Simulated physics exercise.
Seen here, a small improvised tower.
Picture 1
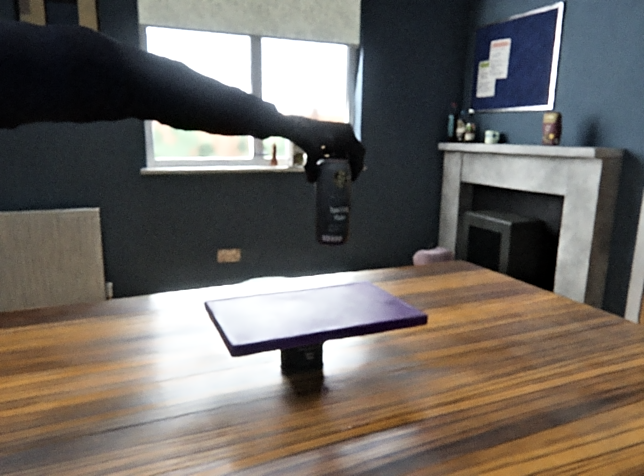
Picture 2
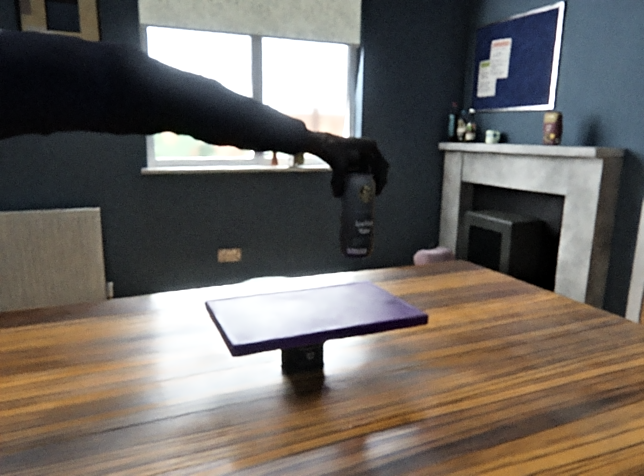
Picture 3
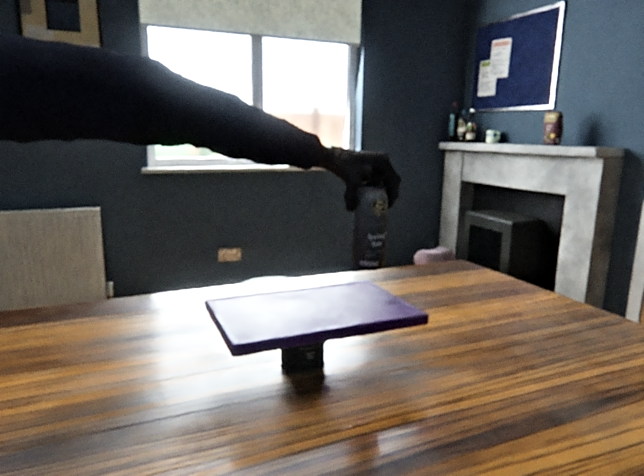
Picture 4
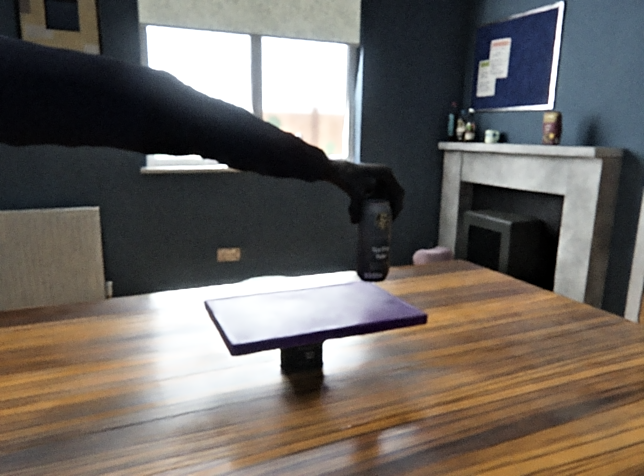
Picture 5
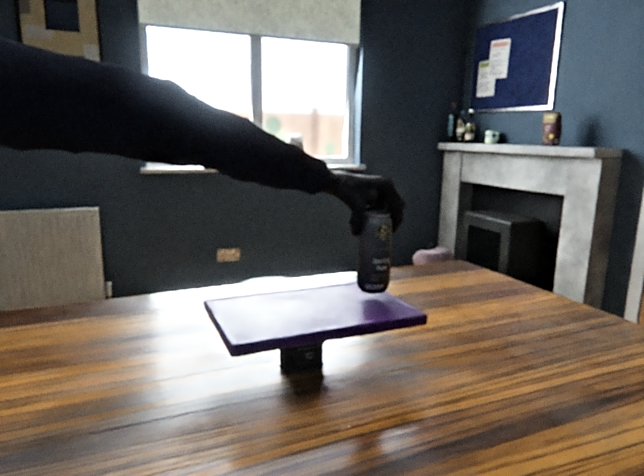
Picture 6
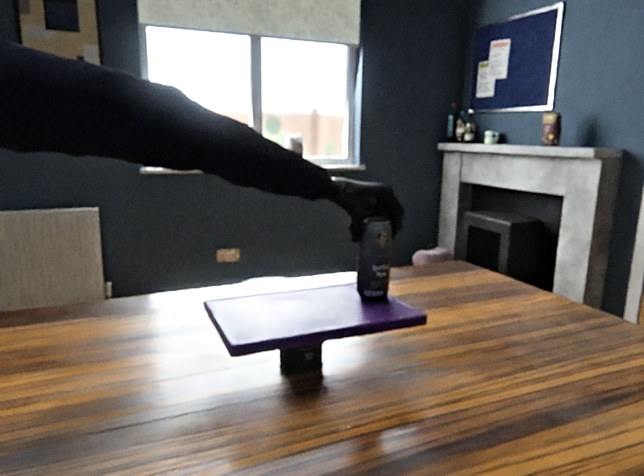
A dark-sleeved arm reaches in from the left above a glossy striped wooden table, seen from a fixed, slightly raised view in a dark-walled room with a bright window and a grey fireplace. Its hand grips a dark grey can over a flat purple lid resting on a small black block. The can moves right, then lowers onto the lid's right side, the hand still around its top.
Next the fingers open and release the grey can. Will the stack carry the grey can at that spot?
Outcome: The stack gives way.
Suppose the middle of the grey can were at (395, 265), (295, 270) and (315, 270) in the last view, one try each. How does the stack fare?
First try: It gives way; second try: It holds; third try: It keeps its balance.
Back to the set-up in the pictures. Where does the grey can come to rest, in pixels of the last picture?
Around (429, 329).
Then, 0.30 s past the last view, grey can now fallen; purple lid rocked 16° from its first pose.
Then, 0.50 s past the last view, purple lid rocked 32° from its first pose.
Then, 0.60 s past the last view, purple lid rocked 25° from its first pose.
Then, 1.50 s past the last view, nothing new.
Finally, fallen, grey can; the other 2 still in place. Final places as the last picture's camera would see them, grey can near (429, 329). The stack loses its balance.
